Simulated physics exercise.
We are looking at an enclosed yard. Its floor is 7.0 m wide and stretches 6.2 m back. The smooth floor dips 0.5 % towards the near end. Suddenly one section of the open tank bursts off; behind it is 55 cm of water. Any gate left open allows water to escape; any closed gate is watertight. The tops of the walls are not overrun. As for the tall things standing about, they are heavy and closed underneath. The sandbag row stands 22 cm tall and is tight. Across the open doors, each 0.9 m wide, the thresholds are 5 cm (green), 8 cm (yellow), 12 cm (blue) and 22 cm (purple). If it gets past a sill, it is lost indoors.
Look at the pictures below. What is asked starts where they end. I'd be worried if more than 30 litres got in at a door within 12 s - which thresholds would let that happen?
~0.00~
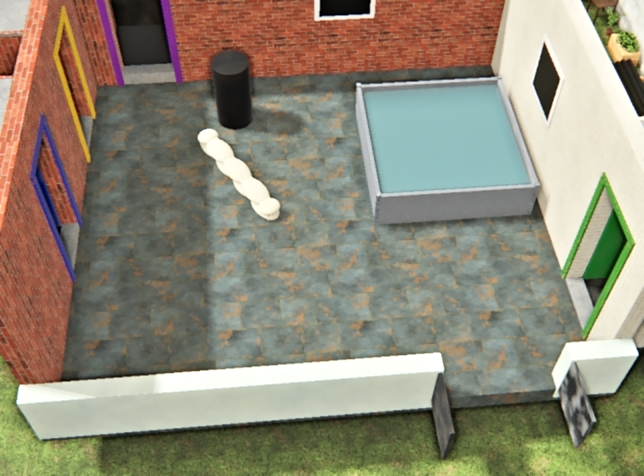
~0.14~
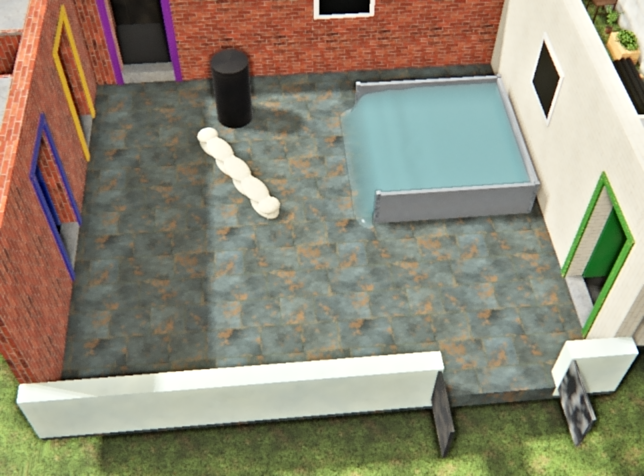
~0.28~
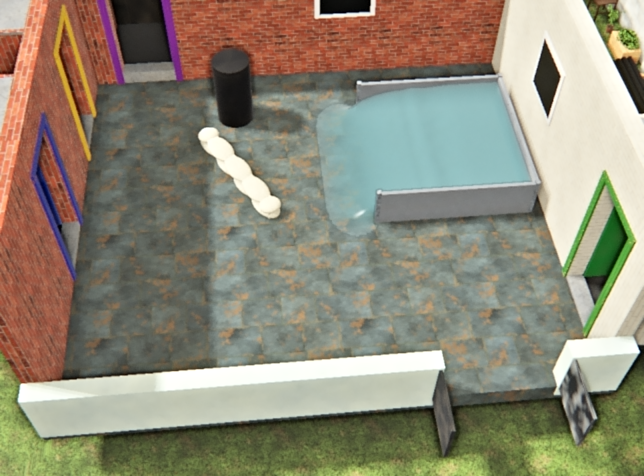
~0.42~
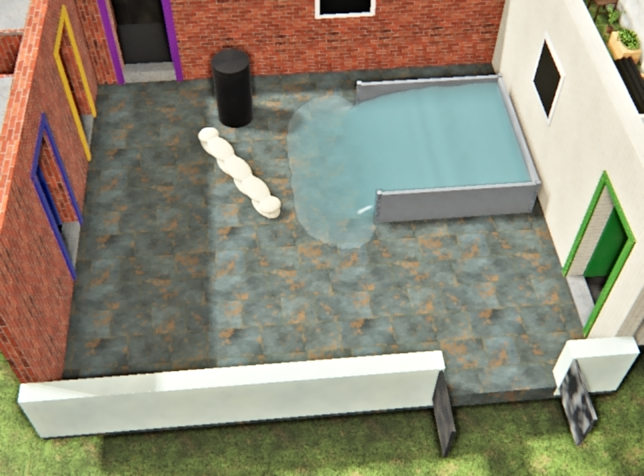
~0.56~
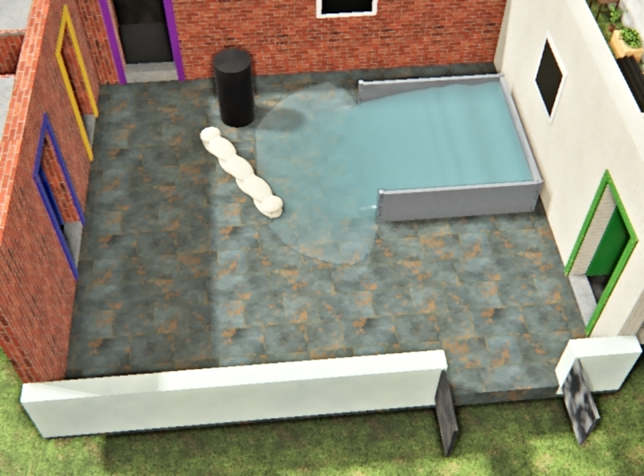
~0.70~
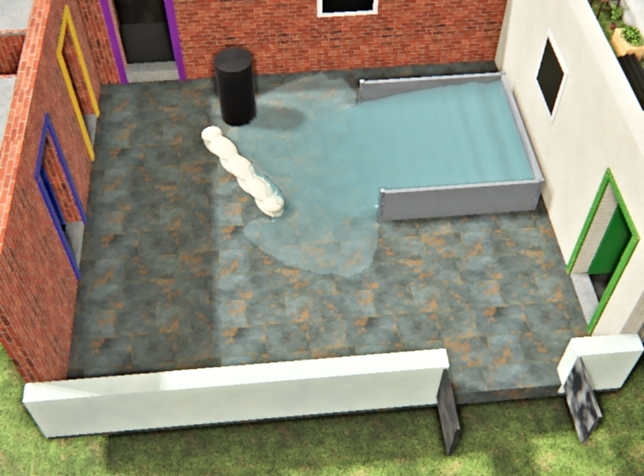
At the end, green door: The total grows larger than the cap, yellow door: The total grows larger than the cap, blue door: The total remains smaller than the cap, purple door: The total remains smaller than the cap.
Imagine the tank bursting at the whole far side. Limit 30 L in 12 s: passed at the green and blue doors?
With respect to that limit, green ends up inside it, blue ends up inside it.
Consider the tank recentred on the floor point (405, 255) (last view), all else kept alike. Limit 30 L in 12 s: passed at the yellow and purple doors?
Measured against the limit, the yellow door goes beyond it and the purple door stays within it.
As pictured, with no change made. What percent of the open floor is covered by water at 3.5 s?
Around 70 per cent.
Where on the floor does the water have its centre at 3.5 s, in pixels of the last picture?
(277, 174).
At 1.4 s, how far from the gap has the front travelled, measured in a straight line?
I'd put it close to 3.8 m.
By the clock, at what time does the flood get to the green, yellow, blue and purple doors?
Green: 7.0 s; yellow: 2.2 s; blue: 2.8 s; purple: 1.8 s.
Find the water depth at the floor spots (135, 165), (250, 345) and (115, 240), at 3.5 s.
Close to 5, 4 and 4 centimetres.
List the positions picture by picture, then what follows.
In the first frame, still water, 55 cm deep, in the open tank at (442, 137).
In the second frame, water pours out at (368, 155) and has run 1.2 m, to (367, 224); typically 10 cm deep outside, 55 cm at the open tank's back.
In the third frame, water pours out at (369, 156) and has run 1.4 m, to (350, 231); typically 10 cm deep outside, 55 cm at the open tank's back.
In the fourth frame, water pours out at (369, 157) and has run 1.7 m, to (343, 244); typically 9 cm deep outside, 55 cm at the open tank's back.
In the fifth frame, water pours out at (371, 157) and has run 2.0 m, to (301, 247); typically 7 cm deep outside, 55 cm at the open tank's back.
In the sixth frame, water pours out at (372, 156) and has run 2.4 m, to (234, 131); typically 7 cm deep outside, 52 cm at the open tank's back.
After 1.4 s water covers 30 % of the floor and is deepest (42 cm) near (237, 130); green door not reached, yellow door not reached, blue door not reached, purple door not reached.
After 2.2 s water covers 55 % of the floor and is deepest (38 cm) near (238, 154); green door not reached, yellow door 4 cm at the sill, 0 L in, blue door not reached, purple door 13 cm at the sill, 0 L in.
After 3.5 s water covers 70 % of the floor and is deepest (26 cm) near (238, 154); green door not reached, yellow door 18 cm at the sill, 29 L in, blue door 11 cm at the sill, 0 L in, purple door 14 cm at the sill, 0 L in.
After 7.0 s water covers 85 % of the floor and is deepest (16 cm) near (442, 88); green door not reached, yellow door 9 cm at the sill, 88 L in, blue door 9 cm at the sill, 3 L in, purple door 9 cm at the sill, 0 L in.
After 12.0 s water covers 95 % of the floor and is deepest (12 cm) near (536, 289); green door 11 cm at the sill, 65 L in, yellow door 3 cm at the sill, 90 L in, blue door 7 cm at the sill, 3 L in, purple door 5 cm at the sill, 0 L in.
